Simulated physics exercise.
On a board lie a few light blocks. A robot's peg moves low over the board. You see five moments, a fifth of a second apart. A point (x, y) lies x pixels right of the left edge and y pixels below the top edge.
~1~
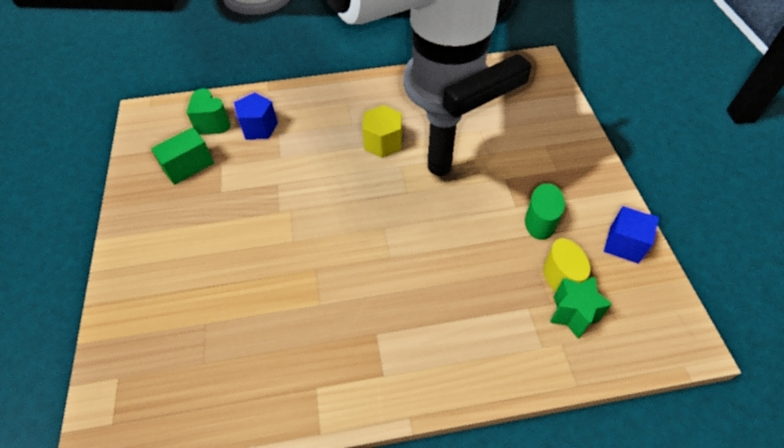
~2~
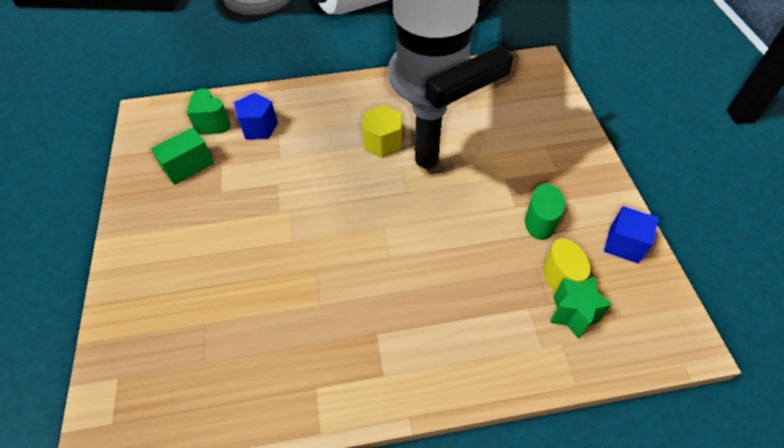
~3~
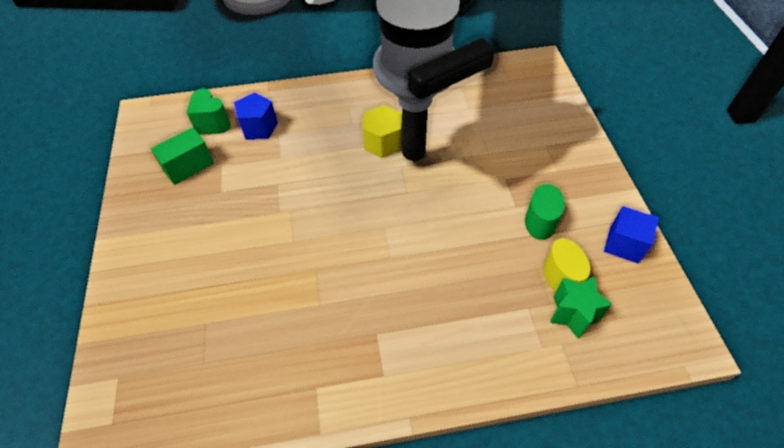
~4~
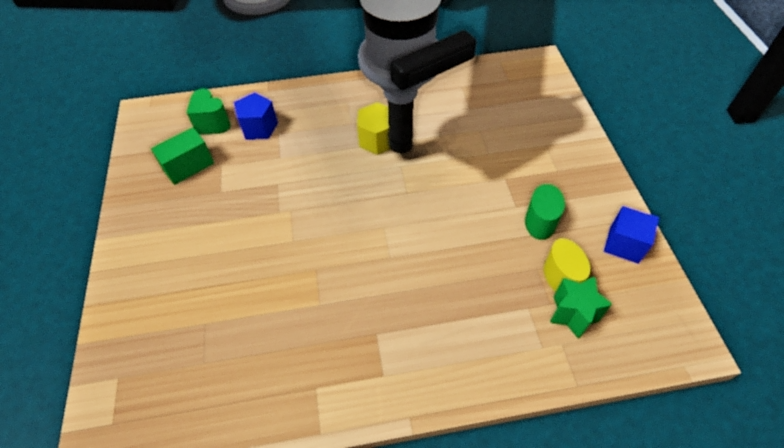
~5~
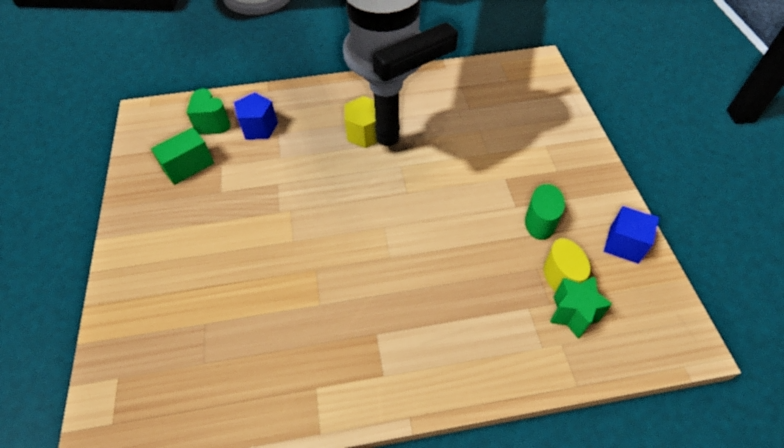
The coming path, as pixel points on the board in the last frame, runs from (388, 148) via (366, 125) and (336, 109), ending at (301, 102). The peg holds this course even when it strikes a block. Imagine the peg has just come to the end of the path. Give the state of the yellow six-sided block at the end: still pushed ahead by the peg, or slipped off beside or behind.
In front, still.
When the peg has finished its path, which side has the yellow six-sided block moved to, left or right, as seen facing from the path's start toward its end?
Measured against the direction from start to end, the yellow six-sided block shifts toward the left-hand side.
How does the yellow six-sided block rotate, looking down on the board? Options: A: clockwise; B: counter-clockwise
B.
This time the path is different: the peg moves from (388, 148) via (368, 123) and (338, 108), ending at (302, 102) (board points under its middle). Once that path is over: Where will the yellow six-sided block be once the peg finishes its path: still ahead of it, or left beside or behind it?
Expect to find it ahead of the peg.
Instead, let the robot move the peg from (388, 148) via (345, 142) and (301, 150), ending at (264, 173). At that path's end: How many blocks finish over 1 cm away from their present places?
Moved: 1.
The first path, step by step. One third of the way, peg at (364, 115); yellow six-sided block at (335, 96), turned 40° anticlockwise.
Two thirds of the way, peg at (334, 99); yellow six-sided block at (302, 88), turned 75° anticlockwise.
At the end, peg at (299, 92); blue pentagon at (243, 109), turned 15° anticlockwise; yellow six-sided block at (265, 86), turned 95° anticlockwise.
